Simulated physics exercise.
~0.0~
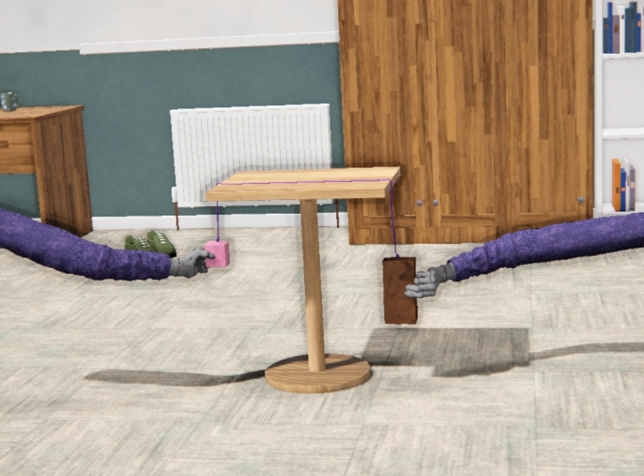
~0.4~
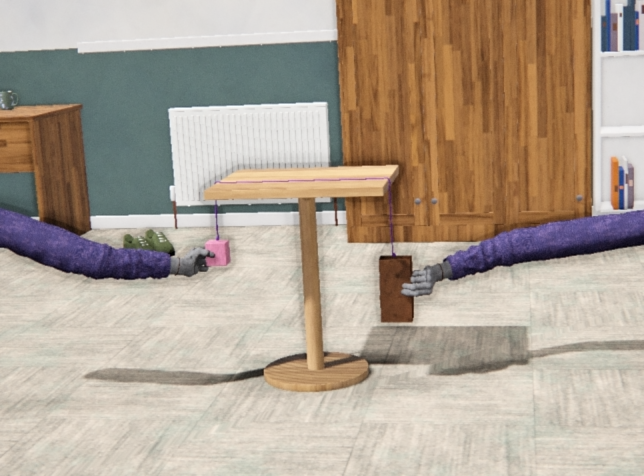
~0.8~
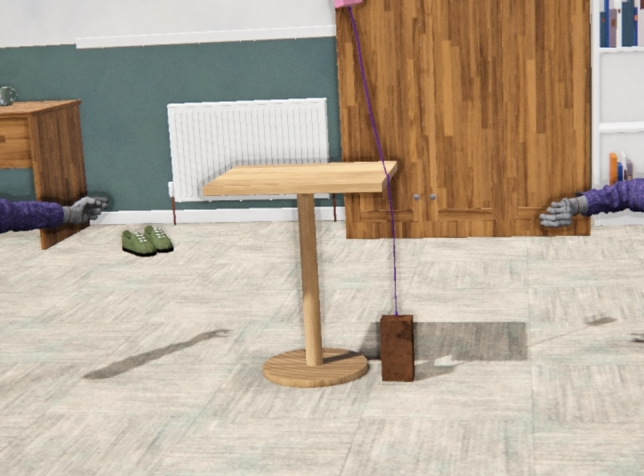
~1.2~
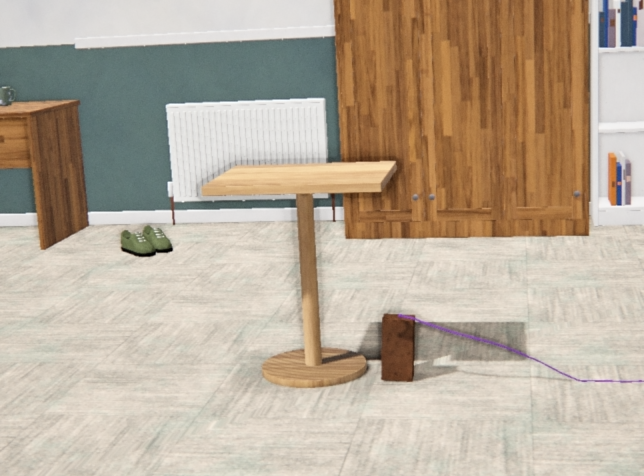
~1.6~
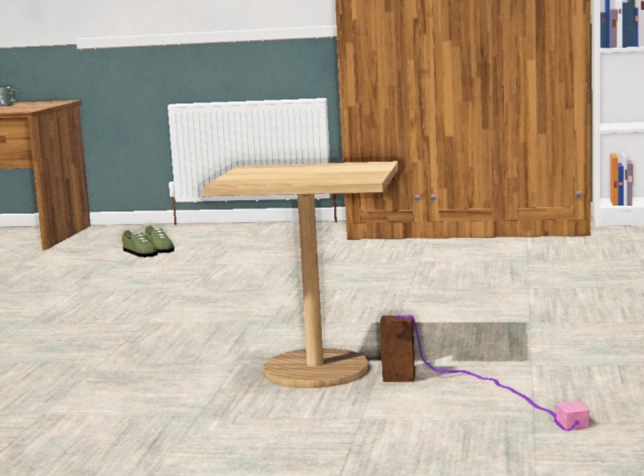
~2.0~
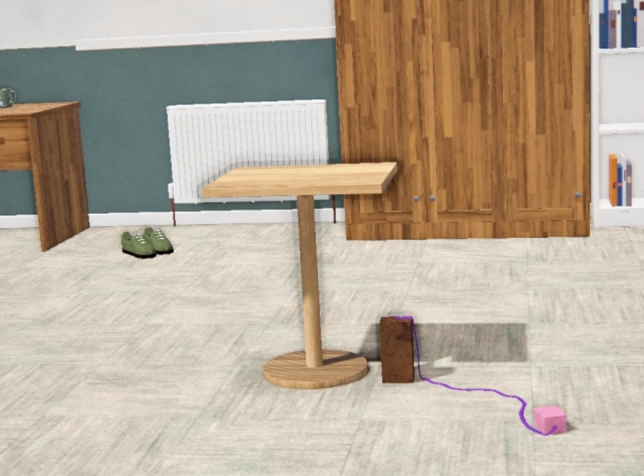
Two gloved hands releasing blocks on a ribbon over a table, the brown dropping right, the pink following to the floor.
